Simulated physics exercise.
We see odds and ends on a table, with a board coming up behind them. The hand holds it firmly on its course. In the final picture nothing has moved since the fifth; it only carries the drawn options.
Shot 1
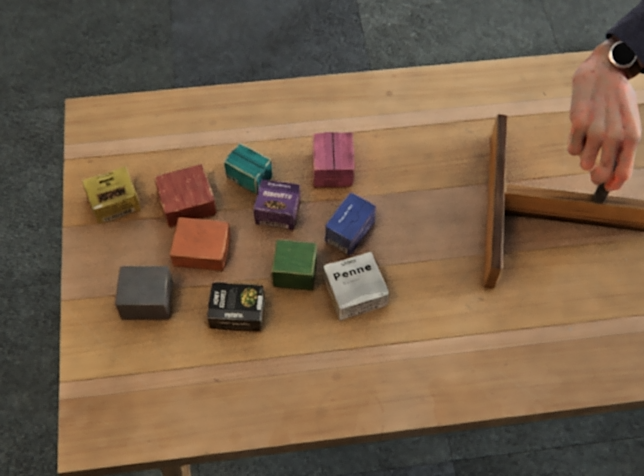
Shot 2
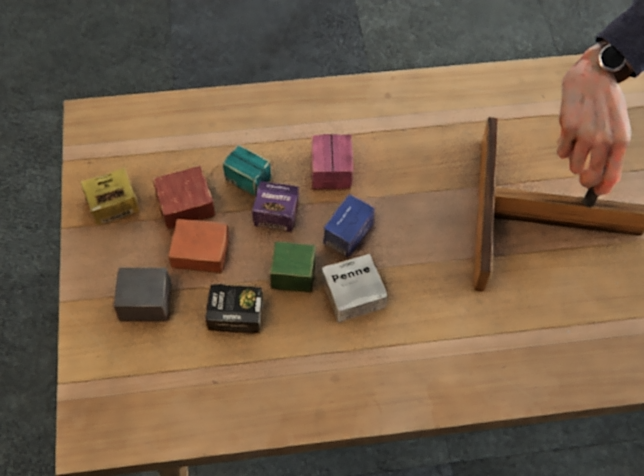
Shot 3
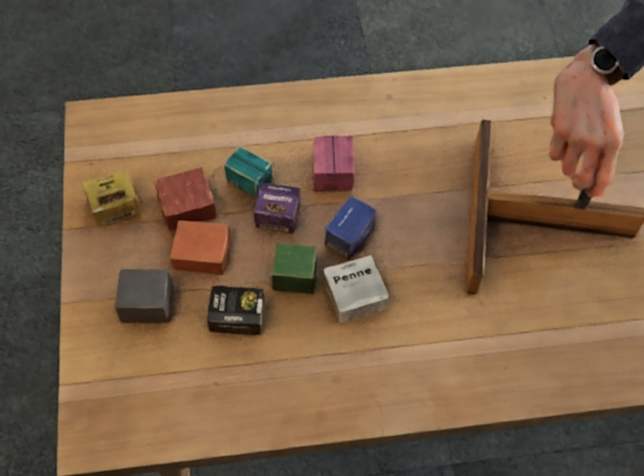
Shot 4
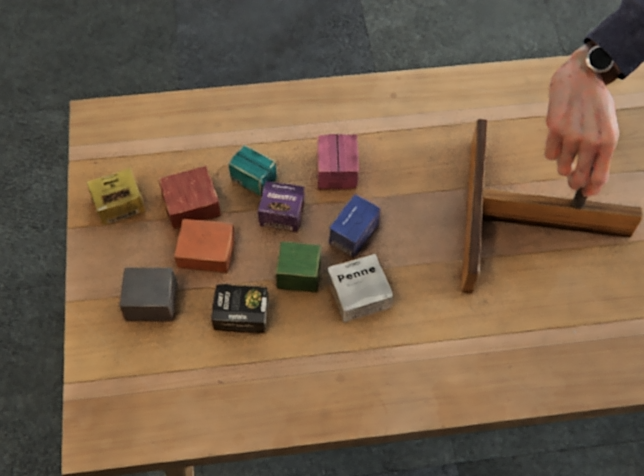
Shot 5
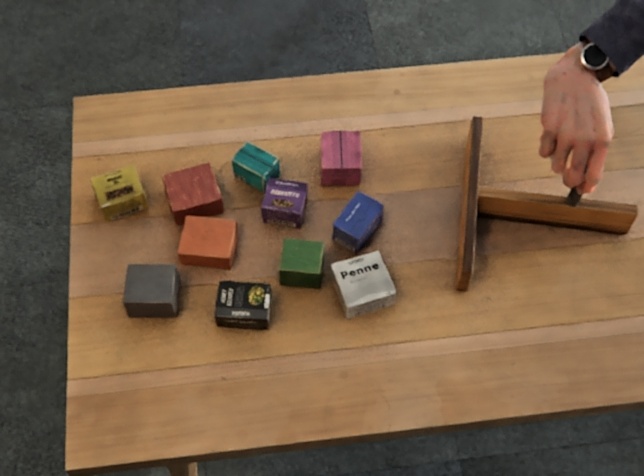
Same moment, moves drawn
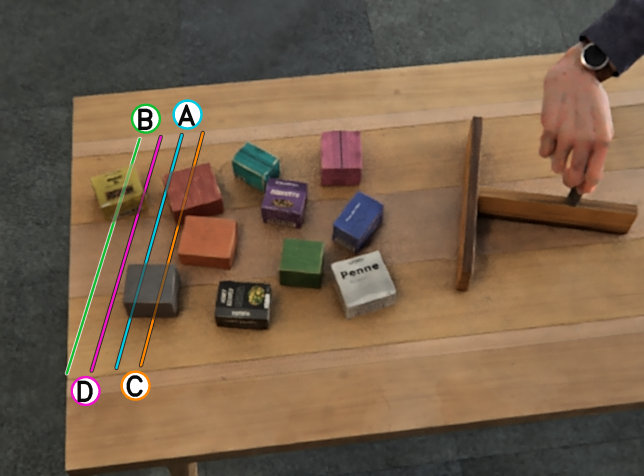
On a wooden table, a hand slides a T-shaped wooden board slightly left, while the colourful blocks and packets stay still.
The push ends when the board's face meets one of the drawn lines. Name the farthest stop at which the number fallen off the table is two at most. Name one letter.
It should halt at C.
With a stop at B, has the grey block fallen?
Yes.
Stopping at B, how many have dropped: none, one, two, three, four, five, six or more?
In all, six or more.
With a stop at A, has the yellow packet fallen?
By then, yes.
On the marked copy, A at (151, 242); B at (106, 247); C at (174, 240); D at (129, 245).
With C. Early on, board (367, 200); white packet (322, 287); green block (279, 263).
Further on, board (260, 211); grey block (108, 290); yellow packet (114, 195).
At the end, board (174, 220); grey block over the edge; black box (69, 317); one fallen.
As for the rest, A drops three; B drops seven; D drops six.
